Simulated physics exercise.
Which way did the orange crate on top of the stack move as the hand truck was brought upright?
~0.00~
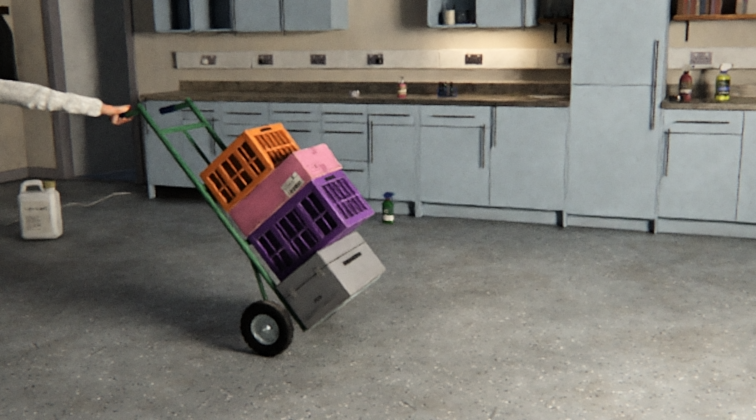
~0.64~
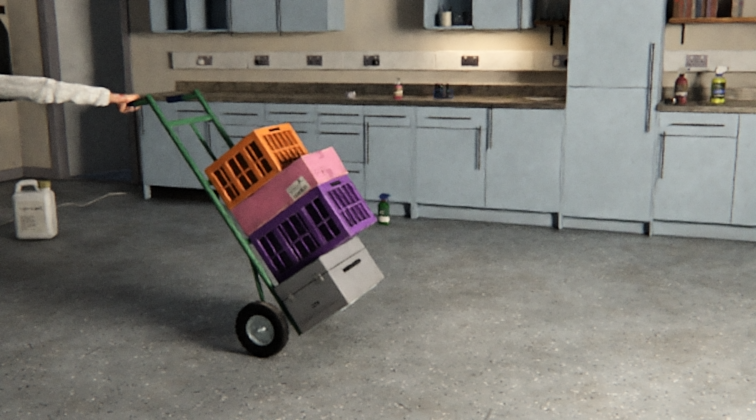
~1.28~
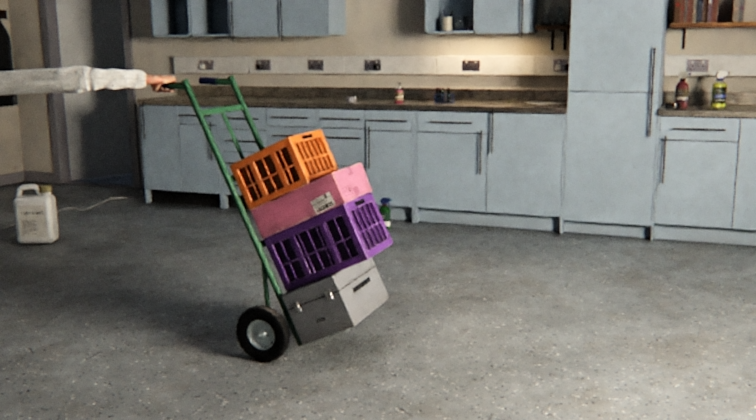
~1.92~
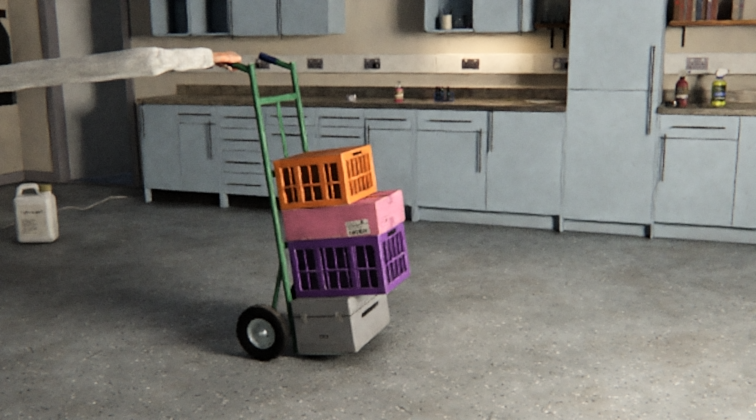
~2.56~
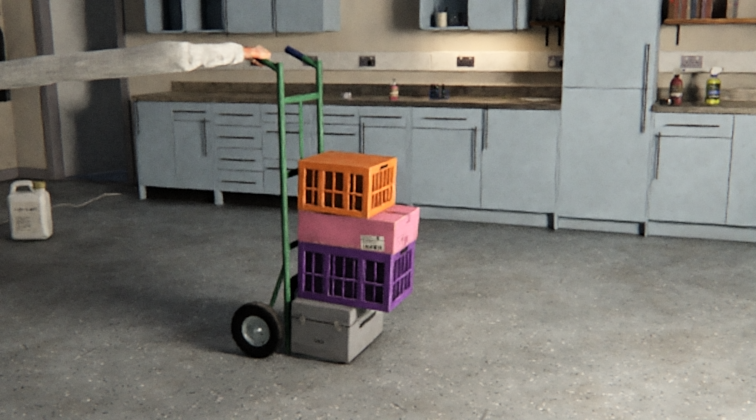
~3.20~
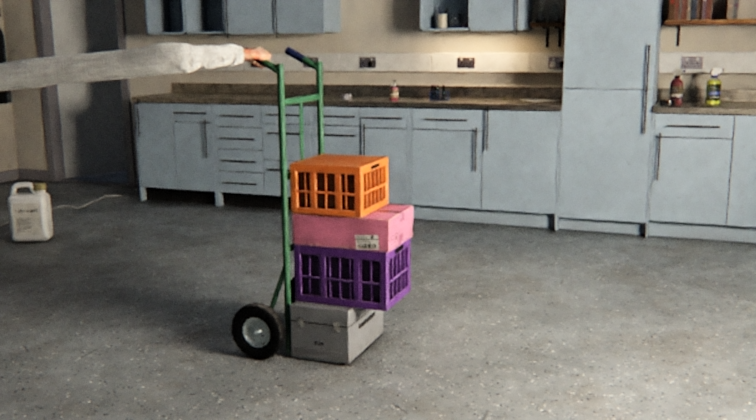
The orange crate moved to the right.
